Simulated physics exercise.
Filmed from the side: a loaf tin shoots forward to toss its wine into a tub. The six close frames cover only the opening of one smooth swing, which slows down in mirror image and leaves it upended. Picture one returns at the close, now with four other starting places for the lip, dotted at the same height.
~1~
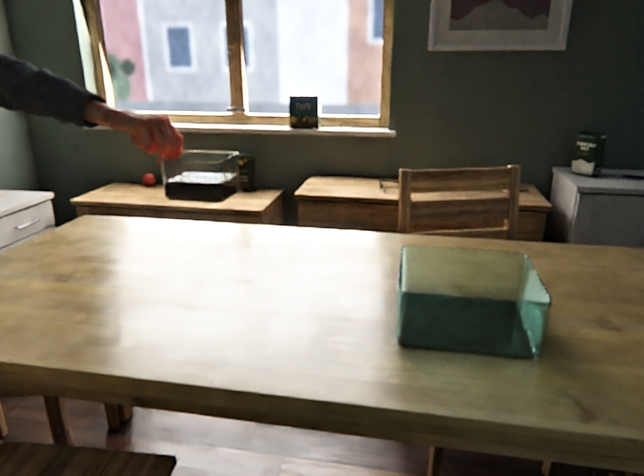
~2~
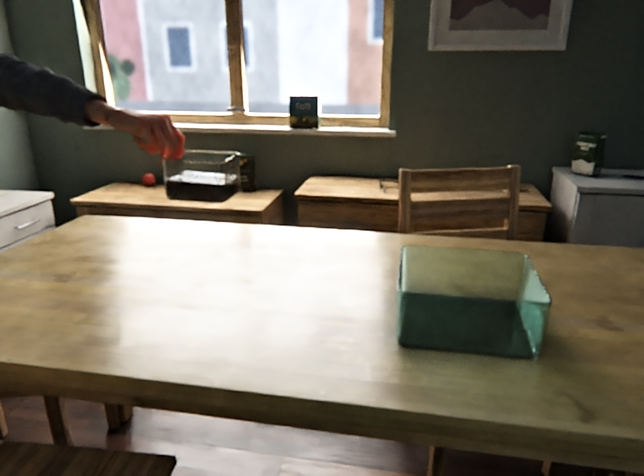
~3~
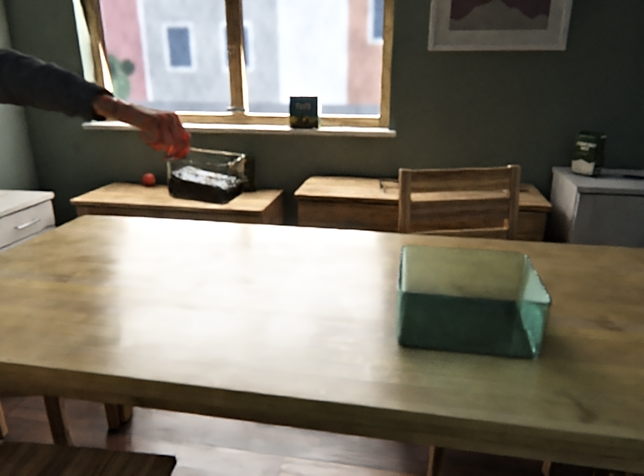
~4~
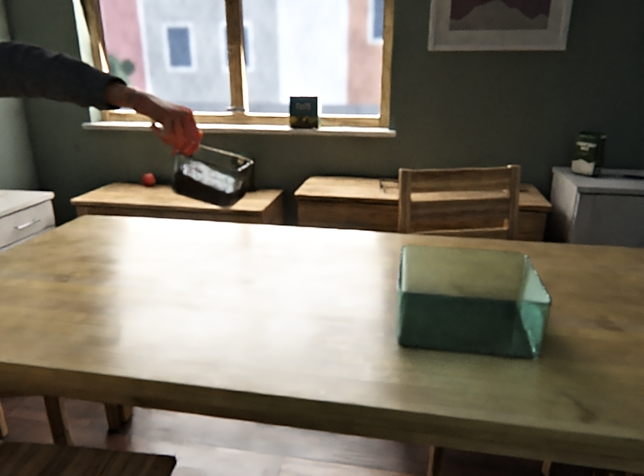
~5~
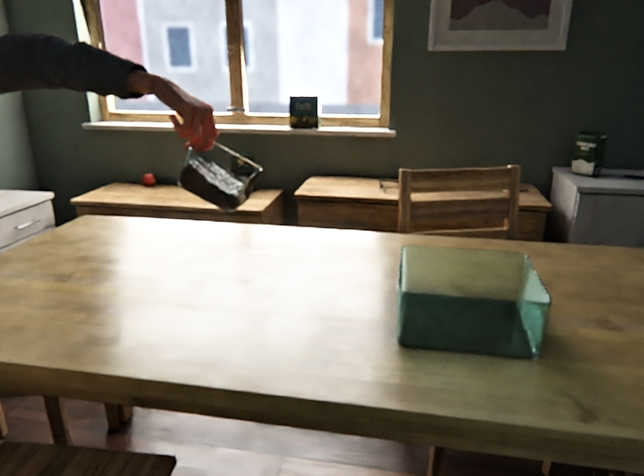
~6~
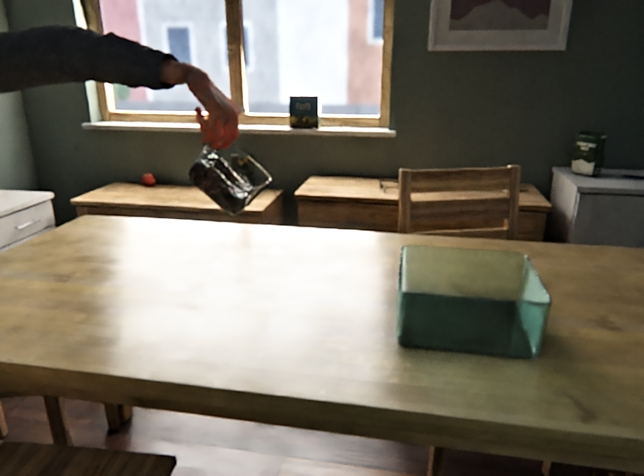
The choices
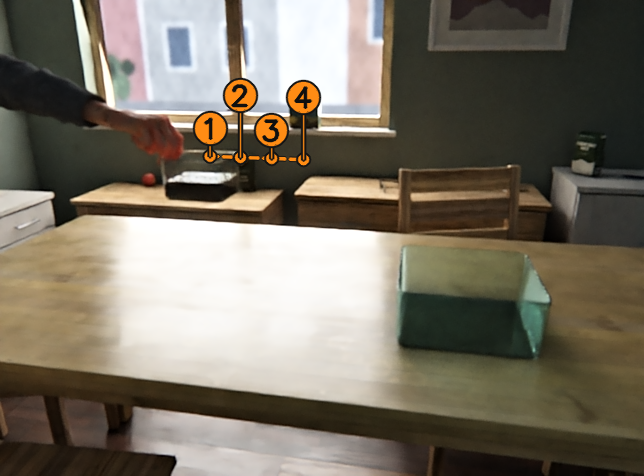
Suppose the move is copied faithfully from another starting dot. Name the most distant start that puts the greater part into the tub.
The limit is 3.
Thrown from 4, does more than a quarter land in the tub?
Yes, it does.
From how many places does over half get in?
Two of them.
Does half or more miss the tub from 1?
Yes, it does.
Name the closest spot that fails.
That would be 2.
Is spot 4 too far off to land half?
No.
On the marked copy, 1 at (210, 156); 2 at (240, 157); 3 at (271, 158); 4 at (303, 159).
If 1 is chosen, about 0 % lands in the tub, 97 % falls short and 3 % goes beside or beyond.
If 2 is chosen, about 2 % lands in the tub, 96 % falls short and 3 % goes beside or beyond.
If 3 is chosen, about 76 % lands in the tub, 11 % falls short and 13 % goes beside or beyond.
If 4 is chosen, about 71 % lands in the tub, 4 % falls short and 25 % goes beside or beyond.
